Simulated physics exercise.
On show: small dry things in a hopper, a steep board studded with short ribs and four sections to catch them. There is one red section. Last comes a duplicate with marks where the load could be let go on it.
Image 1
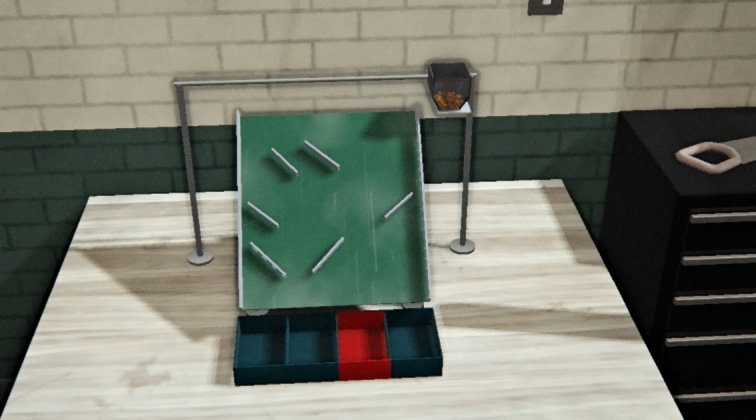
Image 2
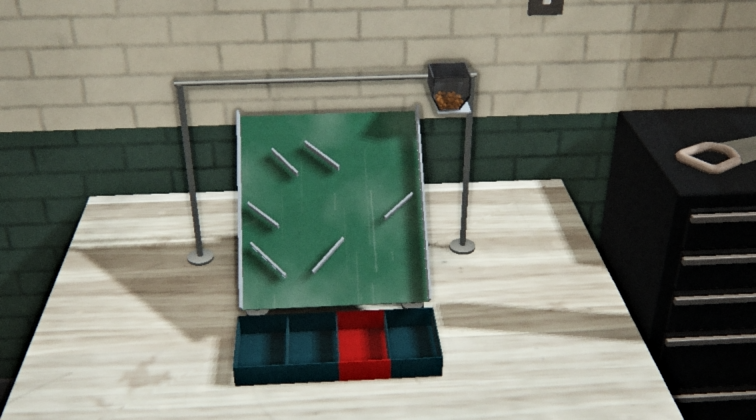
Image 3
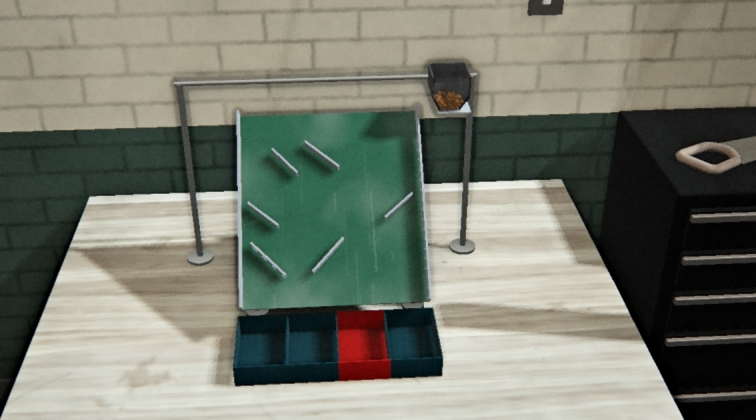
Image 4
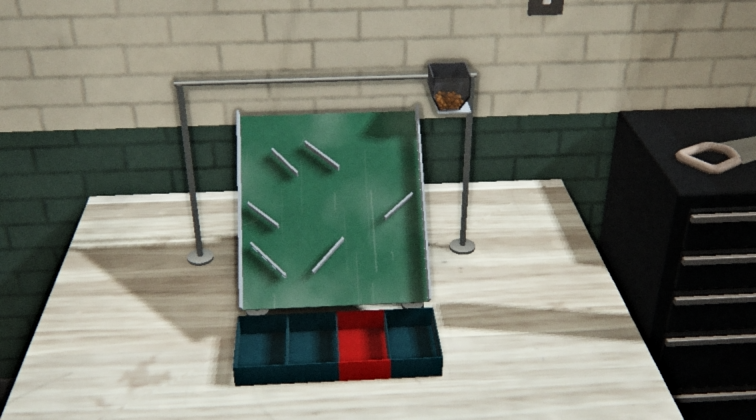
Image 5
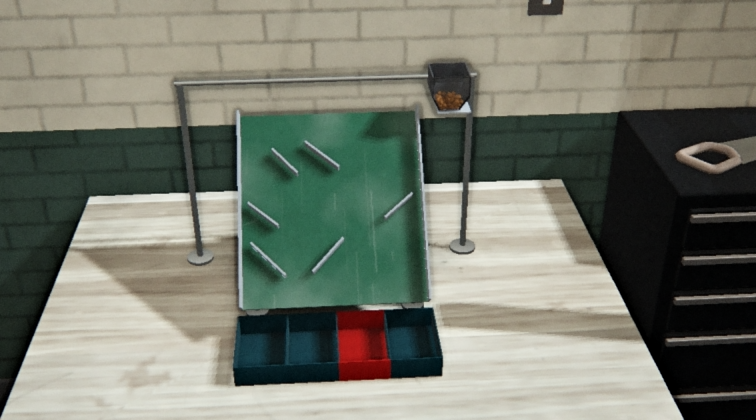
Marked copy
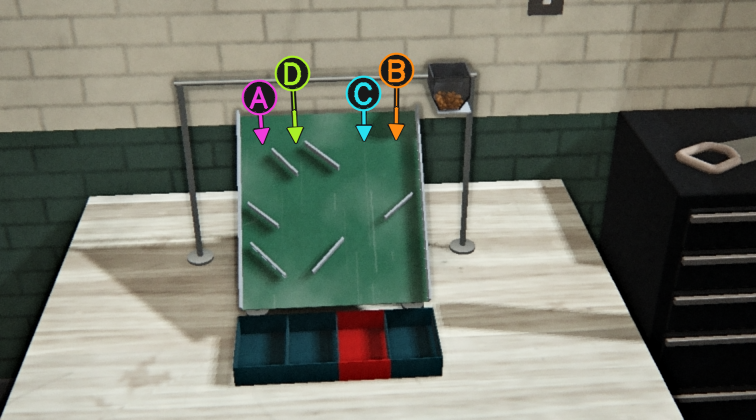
Green ribbed board leaning above a four-section tray with one red section, a small hopper at upper right, nothing visibly moving.
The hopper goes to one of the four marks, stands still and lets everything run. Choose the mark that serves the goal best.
It is C.
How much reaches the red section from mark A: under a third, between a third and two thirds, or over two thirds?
It is under a third.
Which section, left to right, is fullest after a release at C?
The third from the left.
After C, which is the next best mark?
B it is.
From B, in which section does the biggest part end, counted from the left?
The third from the left.
On the marked copy, mark A meets the board at (262, 138); mark B meets the board at (396, 133); mark C meets the board at (364, 135); mark D meets the board at (295, 137).
For mark A, none in the red section, all in other sections.
For mark B, about two thirds in the red section, about a third in other sections.
For mark C, most in the red section, a small part in other sections.
For mark D, a small part in the red section, nearly all in other sections.
